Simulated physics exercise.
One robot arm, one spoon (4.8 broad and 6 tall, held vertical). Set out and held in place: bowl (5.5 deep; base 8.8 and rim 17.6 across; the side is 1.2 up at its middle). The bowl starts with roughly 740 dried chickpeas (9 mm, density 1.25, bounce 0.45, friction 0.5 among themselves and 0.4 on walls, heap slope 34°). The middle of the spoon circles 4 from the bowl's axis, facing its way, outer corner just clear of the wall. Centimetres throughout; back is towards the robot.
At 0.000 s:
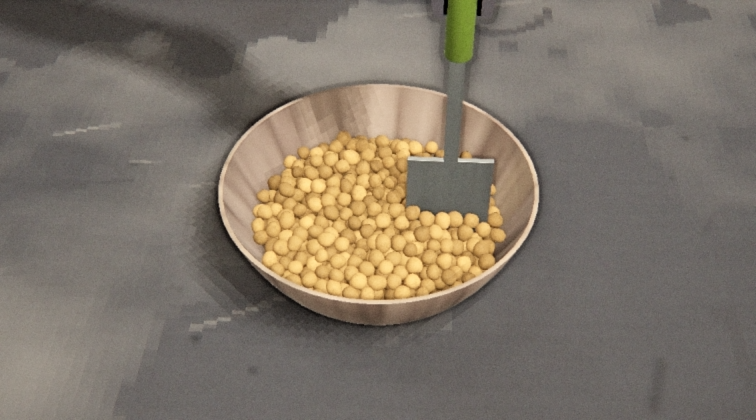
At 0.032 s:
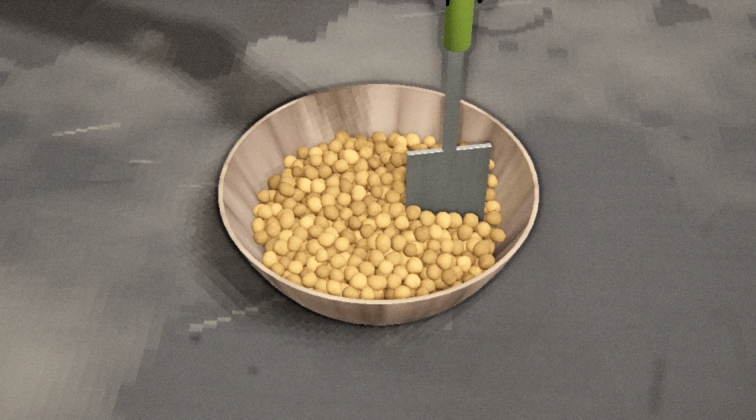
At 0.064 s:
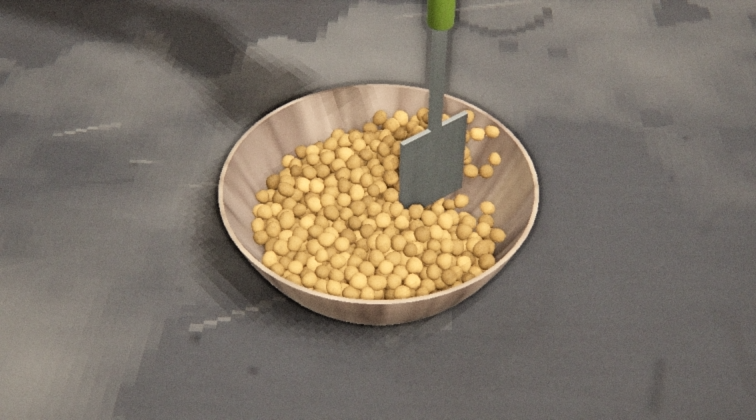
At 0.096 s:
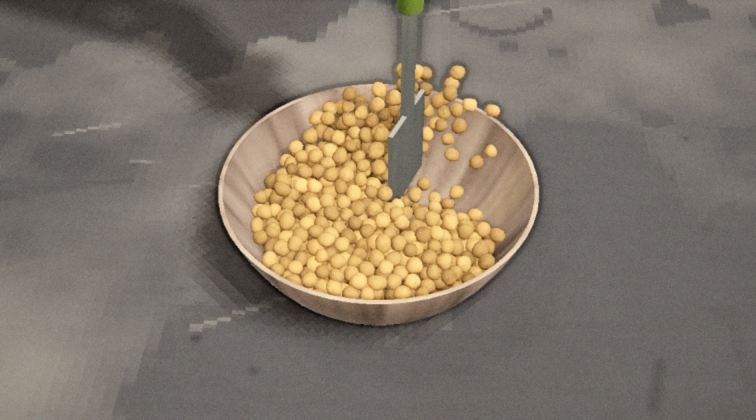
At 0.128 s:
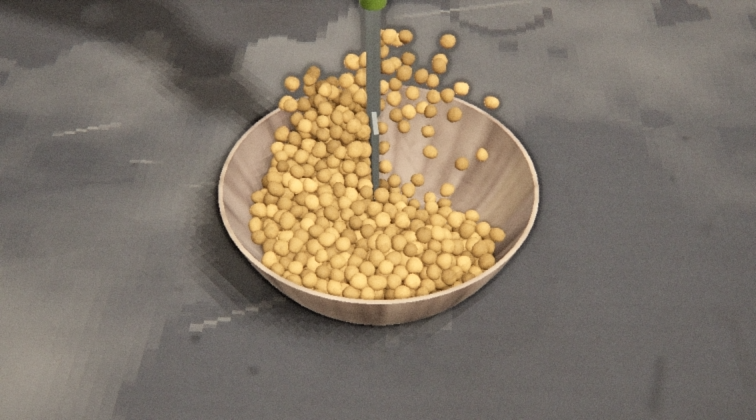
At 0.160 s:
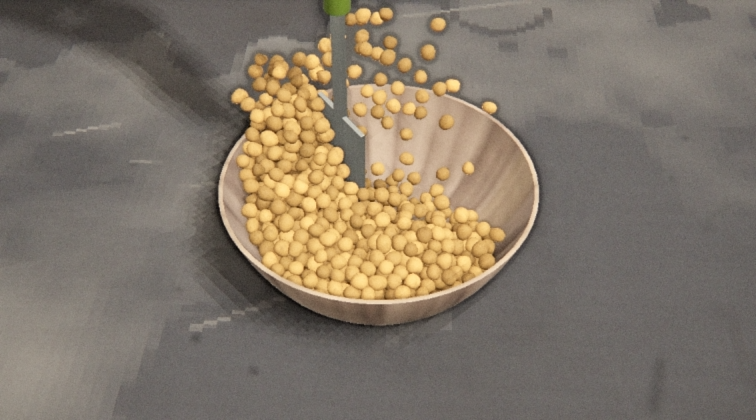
On a mottled grey surface, a flat metal blade on a green handle sweeps leftward along the far side of a wooden bowl of chickpeas, turning as it goes, piling them up and tossing some into the air.
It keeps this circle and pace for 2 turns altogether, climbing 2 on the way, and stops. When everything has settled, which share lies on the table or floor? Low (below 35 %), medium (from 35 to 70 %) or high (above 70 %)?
A medium share, from 35 to 70 %, ends on the table or floor.
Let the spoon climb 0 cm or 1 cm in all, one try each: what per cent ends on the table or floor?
Some 60 and 50 per cent.
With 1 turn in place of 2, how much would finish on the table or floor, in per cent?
Then about 30 per cent.
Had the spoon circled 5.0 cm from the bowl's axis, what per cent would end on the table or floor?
Then about 20 per cent.
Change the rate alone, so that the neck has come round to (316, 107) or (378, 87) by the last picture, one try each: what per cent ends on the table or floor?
Some 45 and 30 per cent.
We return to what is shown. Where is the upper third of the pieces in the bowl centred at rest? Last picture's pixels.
Around (355, 203).
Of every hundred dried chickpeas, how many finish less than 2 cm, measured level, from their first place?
Roughly 10 per cent.
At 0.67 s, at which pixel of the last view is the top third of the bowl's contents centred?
At about (327, 204).
After 0.42 s, 356° round, highest piece 9 above the table; 488 in the bowl, 190 on the table or floor, 65 in flight or on the tool.
After 0.67 s, 227° round, highest piece 6 above the table; 426 in the bowl, 311 on the table or floor, 6 in flight or on the tool.
After 1.00 s, 0° round, highest piece 5 above the table; 423 in the bowl, 320 on the table or floor.
After 1.70 s, 0° round, highest piece 5 above the table; 423 in the bowl, 320 on the table or floor.
At rest, 423 in the bowl, 320 on the table or floor. That is 43 % on the table or floor.
